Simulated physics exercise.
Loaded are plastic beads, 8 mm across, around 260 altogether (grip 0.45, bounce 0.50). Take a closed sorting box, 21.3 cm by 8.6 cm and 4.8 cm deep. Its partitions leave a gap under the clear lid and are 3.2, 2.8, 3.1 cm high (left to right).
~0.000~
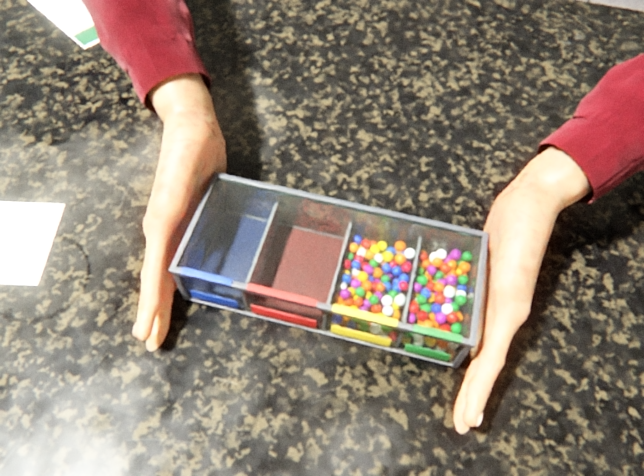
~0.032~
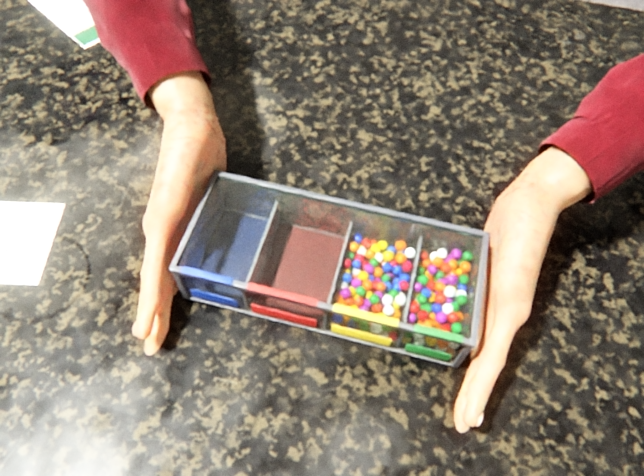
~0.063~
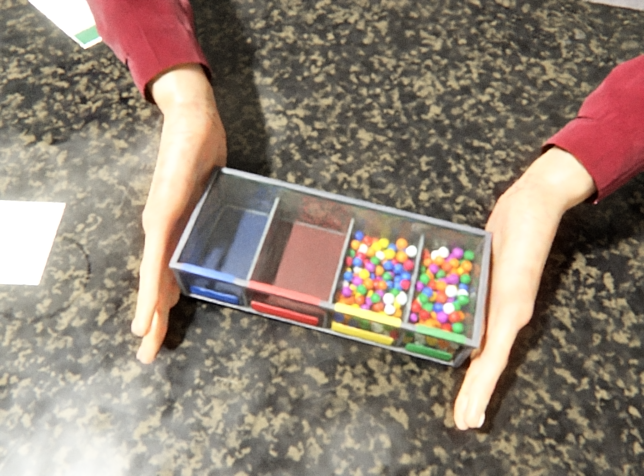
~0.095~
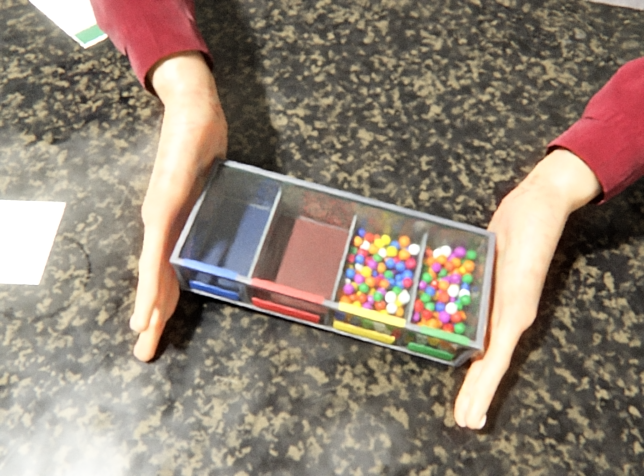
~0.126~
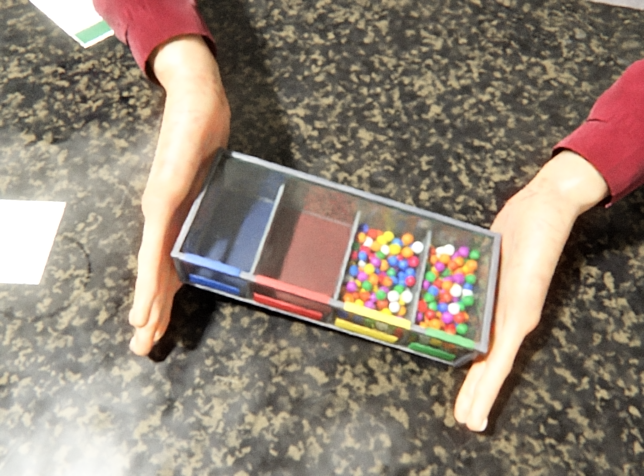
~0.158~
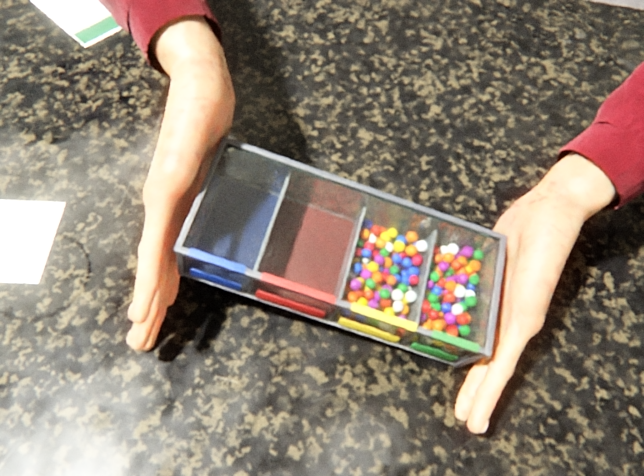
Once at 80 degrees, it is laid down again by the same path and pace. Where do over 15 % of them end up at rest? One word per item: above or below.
In order - red compartment: Below; blue compartment: Below; green compartment: Above; yellow compartment: Above.
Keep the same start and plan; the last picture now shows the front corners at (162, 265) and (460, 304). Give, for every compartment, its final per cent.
Per cent by compartment: Red 25, blue 10, green 35, yellow 30.
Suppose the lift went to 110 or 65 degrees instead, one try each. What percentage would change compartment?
Roughly 20 percent, then roughly 5 percent.
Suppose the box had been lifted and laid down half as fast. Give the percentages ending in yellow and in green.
Final split: Yellow = 40 %, green = 60 %.
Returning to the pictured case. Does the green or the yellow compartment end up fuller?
More settles in the green compartment.
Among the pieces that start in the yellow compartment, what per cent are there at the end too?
Share retained: Approx. 80 %.
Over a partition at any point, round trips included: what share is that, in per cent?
The share is close to 10 percent.
After 0.73 s, tilt 80 degrees; green 55 %, yellow 45 %.
After 1.11 s, tilt 34 degrees; green 60 %, yellow 40 %.
After 1.57 s, tilt 0 degrees; green 60 %, yellow 40 %.
At rest (2.2 s), red 0 %, blue 0 %, green 60 %, yellow 40 %.
